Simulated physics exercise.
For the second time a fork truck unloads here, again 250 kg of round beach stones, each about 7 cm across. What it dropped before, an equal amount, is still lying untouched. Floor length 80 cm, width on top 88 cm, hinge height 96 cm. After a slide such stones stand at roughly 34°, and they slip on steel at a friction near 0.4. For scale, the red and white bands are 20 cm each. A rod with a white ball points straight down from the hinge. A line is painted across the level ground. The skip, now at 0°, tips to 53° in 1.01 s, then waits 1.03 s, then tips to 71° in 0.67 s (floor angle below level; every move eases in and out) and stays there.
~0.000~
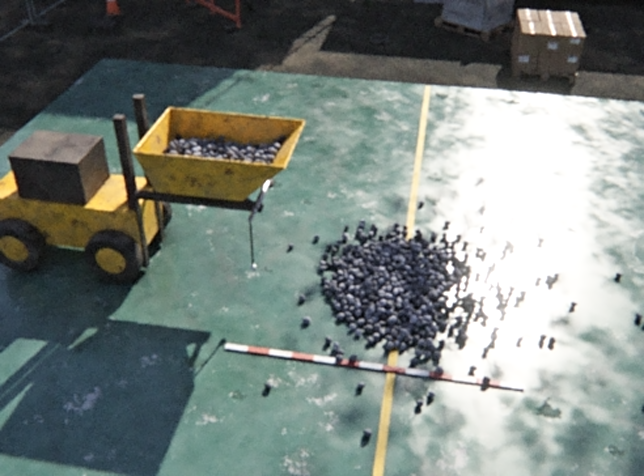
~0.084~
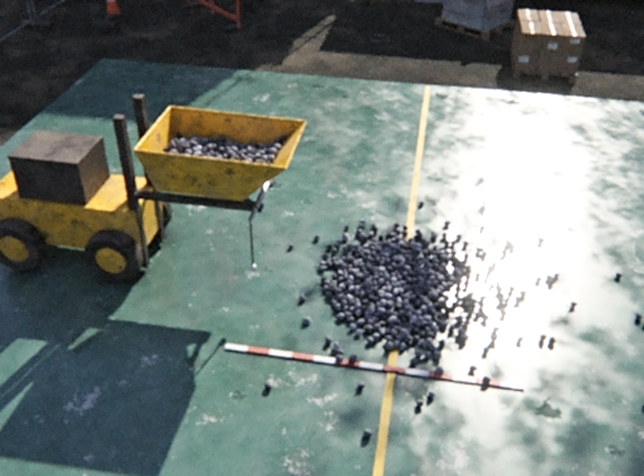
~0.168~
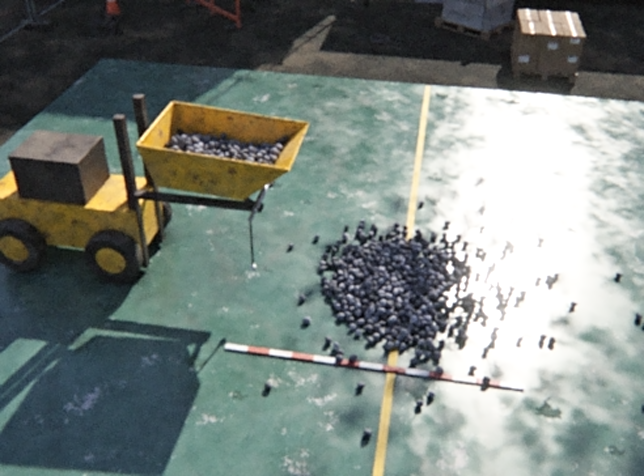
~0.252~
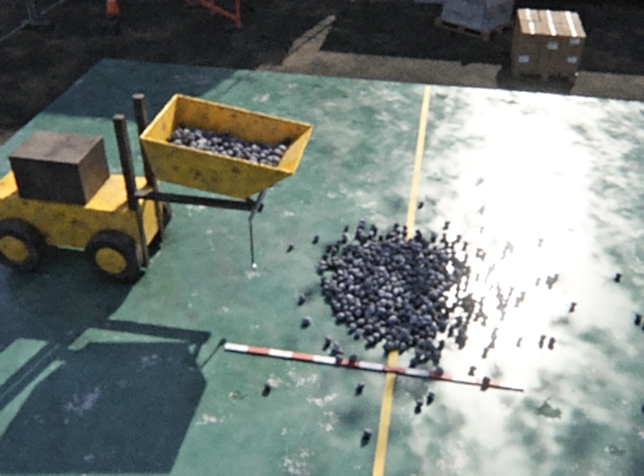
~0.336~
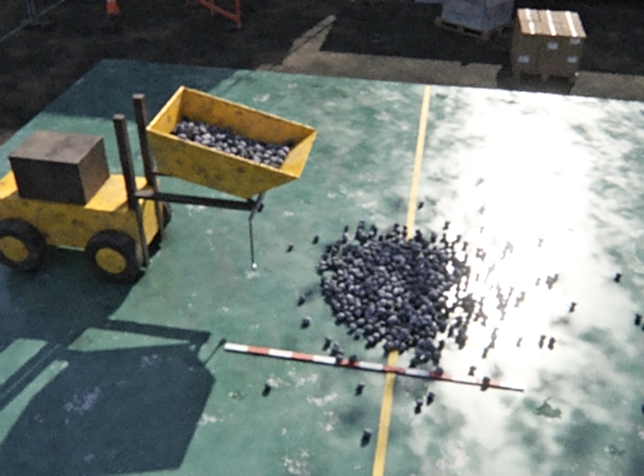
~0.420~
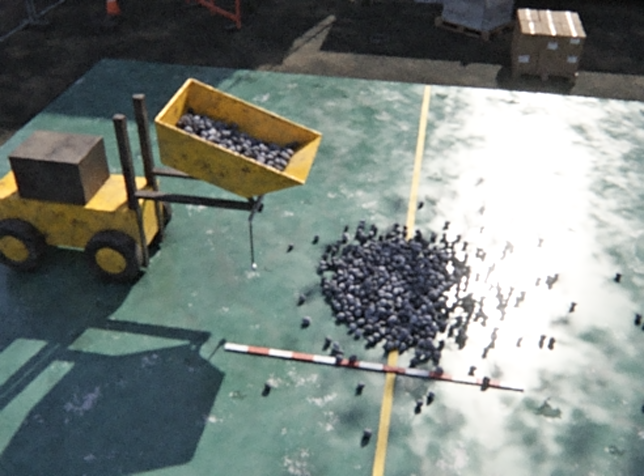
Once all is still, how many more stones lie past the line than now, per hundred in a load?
Close to 17 parts in a hundred.
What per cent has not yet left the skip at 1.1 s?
It holds some 100 per cent.
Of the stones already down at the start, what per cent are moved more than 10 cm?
Roughly 10 per cent of them.
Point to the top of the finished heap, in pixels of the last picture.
Near (374, 263).
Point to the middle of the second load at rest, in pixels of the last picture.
Their middle is at about (368, 275).
After 0.8 s the floor is at 45°; in per cent of one load, 100 in the skip, 58 short of the line, 42 past the line; the foremost stones are at (596, 304).
After 1.1 s the floor is at 53°; in per cent of one load, 100 in the skip, 58 short of the line, 42 past the line; the foremost stones are at (596, 304).
After 3.2 s the floor is at 71°; in per cent of one load, 9 in the skip, 136 short of the line, 55 past the line; the foremost stones are at (596, 304).
After 5.6 s the floor is at 71°; in per cent of one load, 0 in the skip, 141 short of the line, 58 past the line; the foremost stones are at (596, 304). Net gain past the line, 17.
